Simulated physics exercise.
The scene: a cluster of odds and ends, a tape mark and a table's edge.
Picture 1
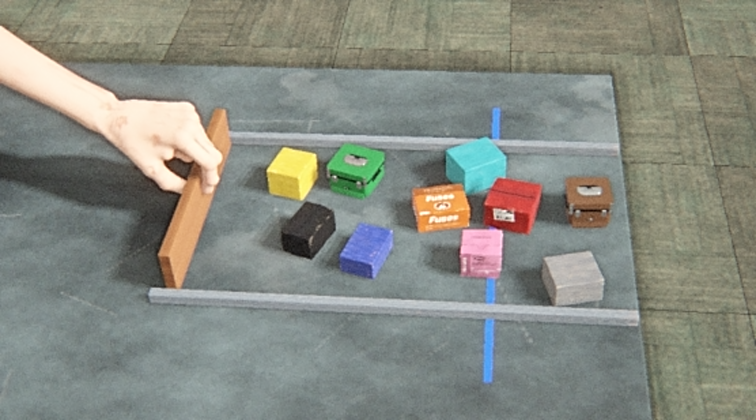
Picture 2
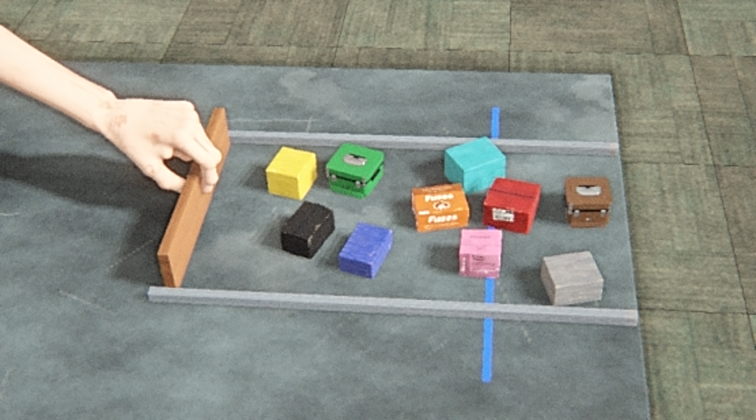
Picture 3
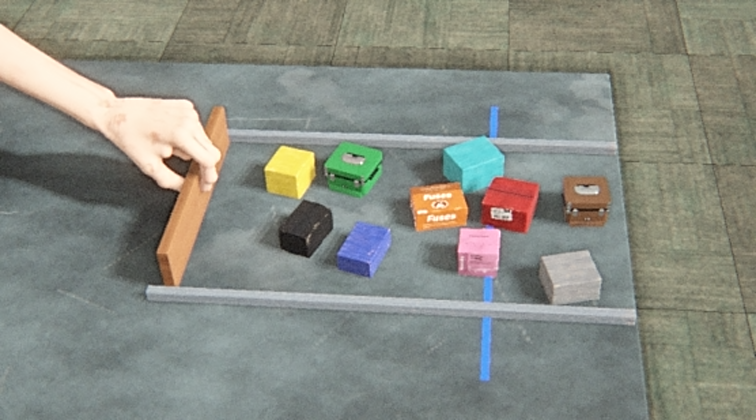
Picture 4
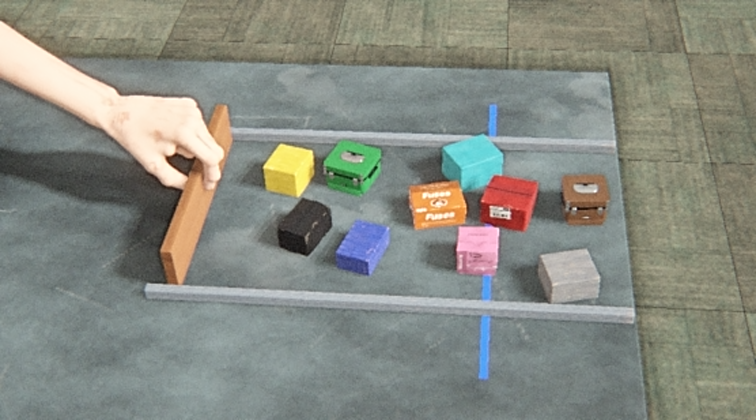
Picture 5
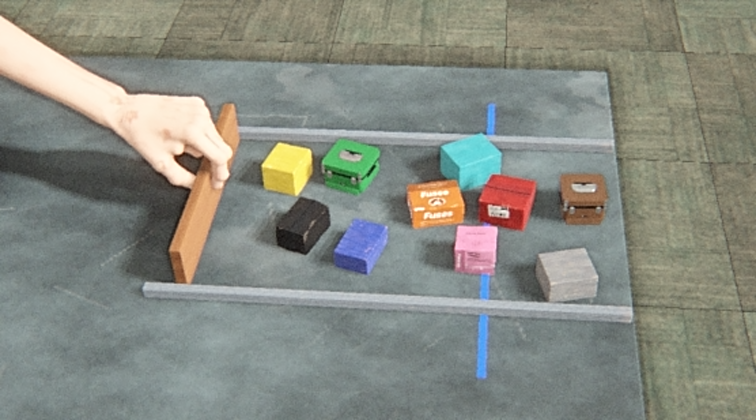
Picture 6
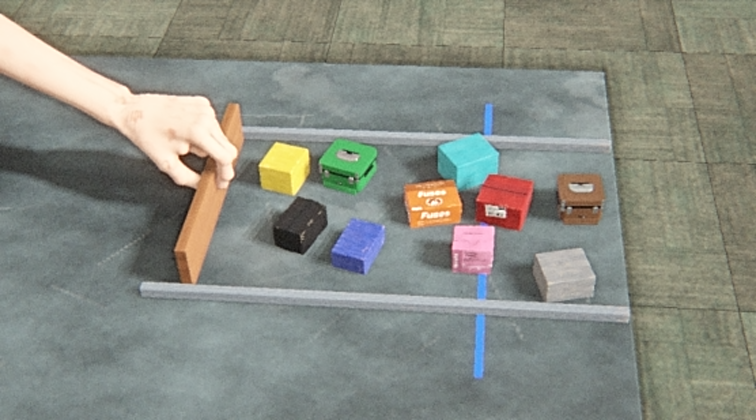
Hand holding a wooden board upright and shifting it slightly right, while colourful blocks and boxes between grey rails stay still.
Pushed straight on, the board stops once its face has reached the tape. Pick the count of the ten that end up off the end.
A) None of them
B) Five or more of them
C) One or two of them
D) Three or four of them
One or two of them (C).
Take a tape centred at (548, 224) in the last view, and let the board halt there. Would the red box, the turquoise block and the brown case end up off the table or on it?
Going in order, the red box goes off the edge, then the turquoise block goes off the edge, then the brown case goes off the edge.
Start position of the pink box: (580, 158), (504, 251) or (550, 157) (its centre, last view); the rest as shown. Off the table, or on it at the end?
Order of tries: Off, on, off.
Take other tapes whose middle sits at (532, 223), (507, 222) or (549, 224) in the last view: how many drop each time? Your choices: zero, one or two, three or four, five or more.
Place by place, the answers come out as either three or four; one or two; three to four.
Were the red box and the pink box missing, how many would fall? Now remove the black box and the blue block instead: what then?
Result: 0 in the first case, with 0 in the second.
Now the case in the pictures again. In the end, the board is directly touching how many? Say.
At rest, 3 are in contact.
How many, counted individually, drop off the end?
The exact number is 1.
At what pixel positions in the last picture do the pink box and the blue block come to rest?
The pink box settles near (552, 244); as for the blue block, near (513, 274).
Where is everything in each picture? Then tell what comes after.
Brown case (588, 202); grey block (572, 279); red box (512, 206); board (198, 195); tape (493, 225), in the first frame.
Grey block (571, 278); turquoise block (475, 166), in the second frame.
Red box (510, 204); yellow block (290, 172), in the third frame.
Brown case (584, 199); black box (305, 227), in the fourth frame.
Grey block (567, 275); board (208, 190), in the fifth frame.
Brown case (580, 199); grey block (564, 275); red box (504, 201); board (212, 190); tape (484, 221), in the sixth frame.
Early on, none off yet; brown case at rest near (580, 199); grey block at rest near (564, 275); red box at rest near (504, 201).
A while later, none off yet; brown case travelled a little near (597, 197); grey block at rest near (564, 275); red box travelled about its own width near (553, 201).
Finally, the number that fall off is one or two; lost, brown case.
